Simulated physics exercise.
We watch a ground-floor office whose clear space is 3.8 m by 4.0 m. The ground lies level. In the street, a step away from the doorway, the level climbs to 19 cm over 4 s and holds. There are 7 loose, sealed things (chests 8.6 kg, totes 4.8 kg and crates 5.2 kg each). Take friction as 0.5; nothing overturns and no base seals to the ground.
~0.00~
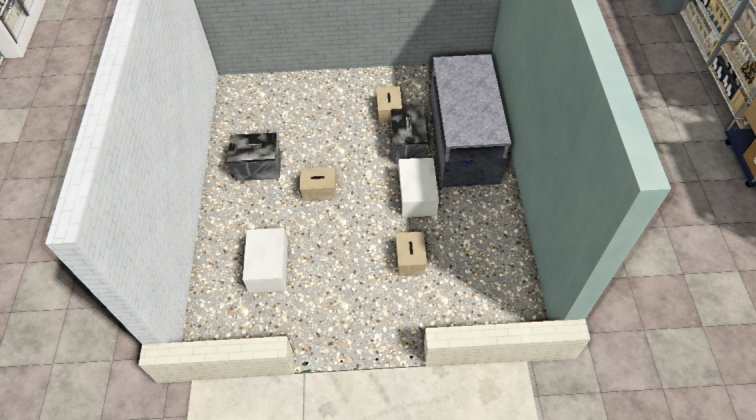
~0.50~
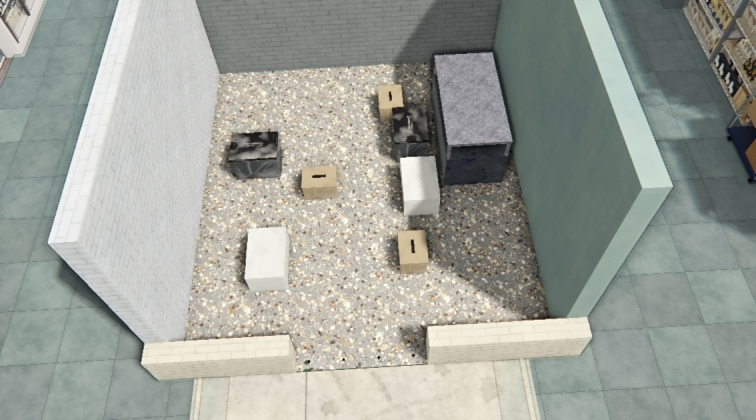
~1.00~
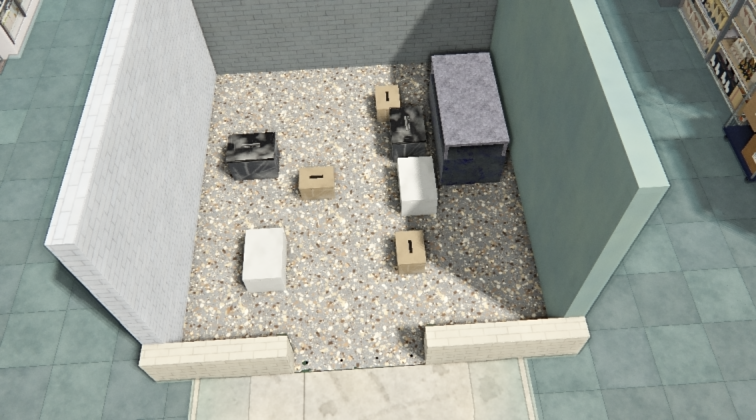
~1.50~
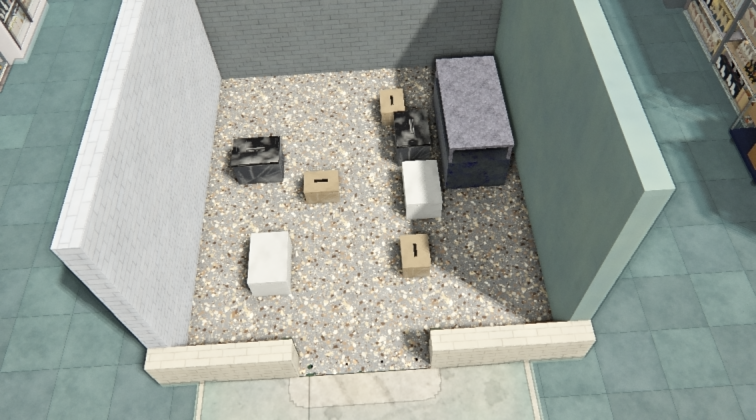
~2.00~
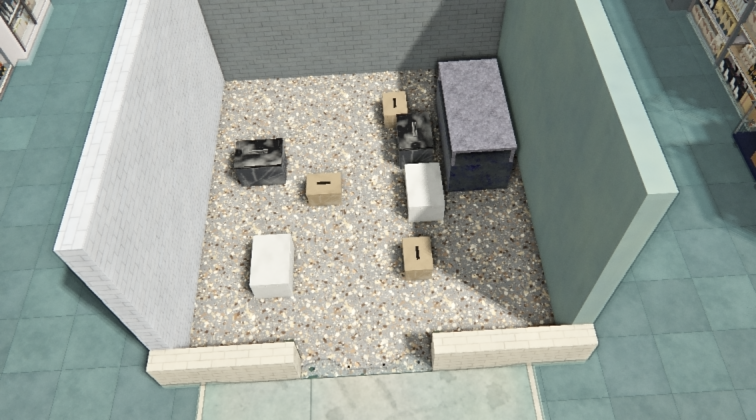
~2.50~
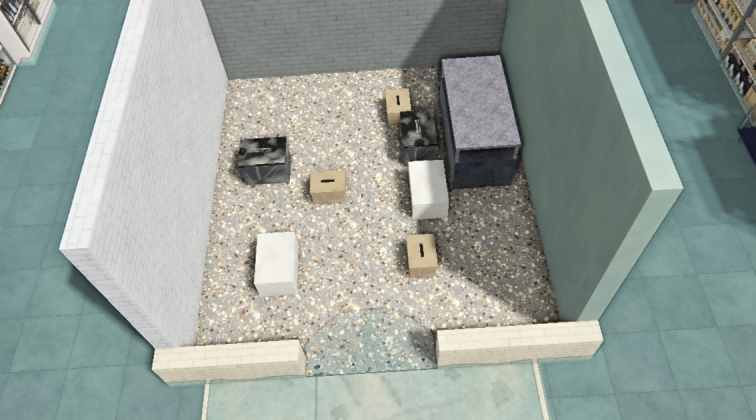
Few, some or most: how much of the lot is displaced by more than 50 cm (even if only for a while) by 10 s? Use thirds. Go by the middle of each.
It is two thirds or more.
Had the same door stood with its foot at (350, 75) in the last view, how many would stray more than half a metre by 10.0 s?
In that case 7 of them.
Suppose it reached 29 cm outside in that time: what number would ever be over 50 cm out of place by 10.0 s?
In that case 7 of them.
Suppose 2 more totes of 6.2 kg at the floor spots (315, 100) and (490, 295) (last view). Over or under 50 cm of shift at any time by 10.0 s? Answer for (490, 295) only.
It is under.
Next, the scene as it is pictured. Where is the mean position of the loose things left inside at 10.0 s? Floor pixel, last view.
Near (356, 152).
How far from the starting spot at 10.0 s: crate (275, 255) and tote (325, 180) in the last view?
In that order: 80 cm, 200 cm.
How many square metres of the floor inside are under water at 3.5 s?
Some 2.0 m2.
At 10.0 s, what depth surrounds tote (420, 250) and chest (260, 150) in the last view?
Roughly 4 and 11 cm.
After 3.5 s 0 of 7 are over 50 cm from their spots; 0 afloat.
After 4.5 s 0 of 7 are over 50 cm from their spots; 0 afloat.
After 7.0 s 7 of 7 are over 50 cm from their spots; 7 afloat.
After 10.0 s 7 of 7 are over 50 cm from their spots, and 7 have been at some point; 7 afloat.
